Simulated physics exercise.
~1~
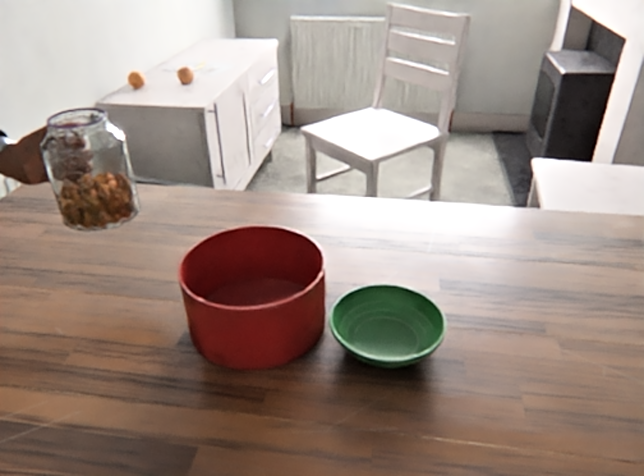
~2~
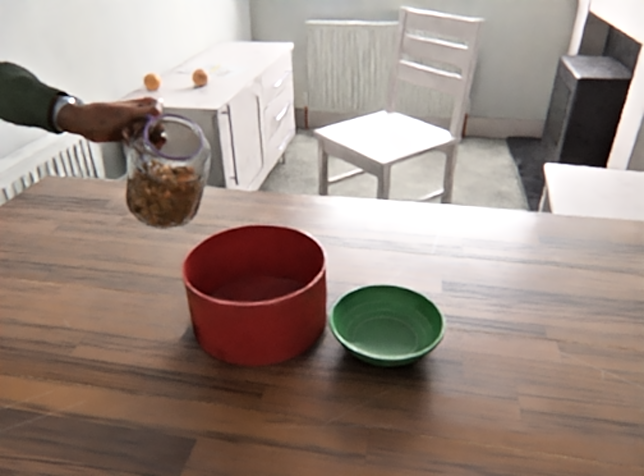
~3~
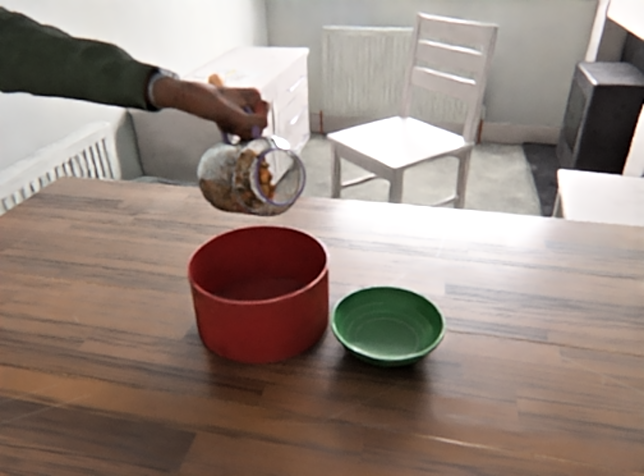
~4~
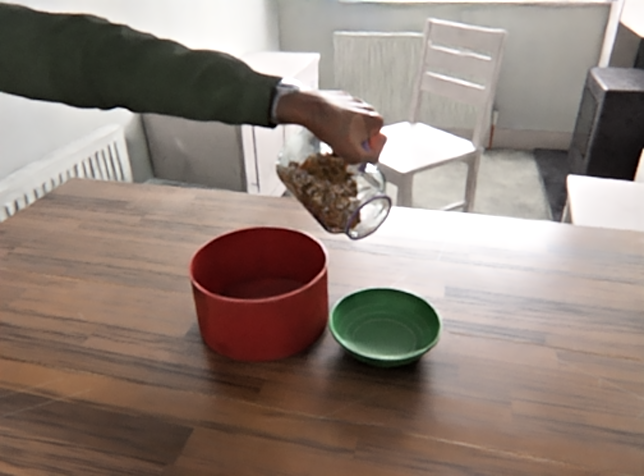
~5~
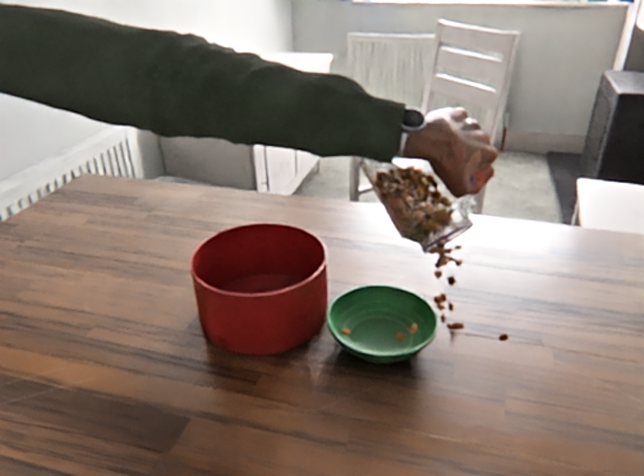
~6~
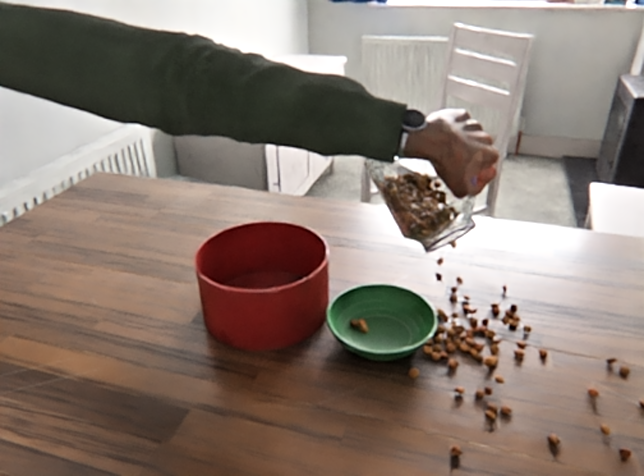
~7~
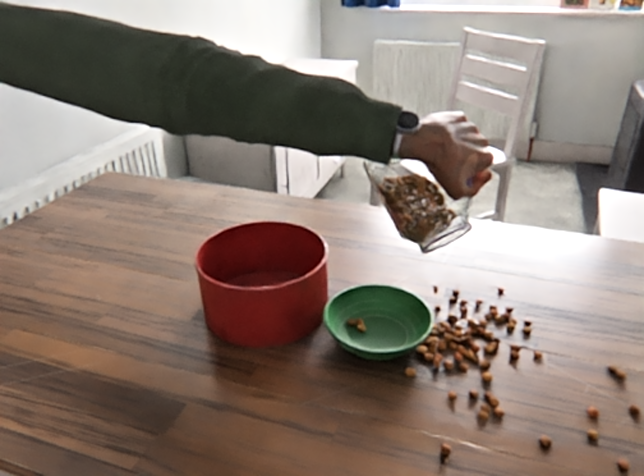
Hand carrying a glass jar of kibble right past a red pot and green bowl, tipping it and spilling pieces mostly onto the table.
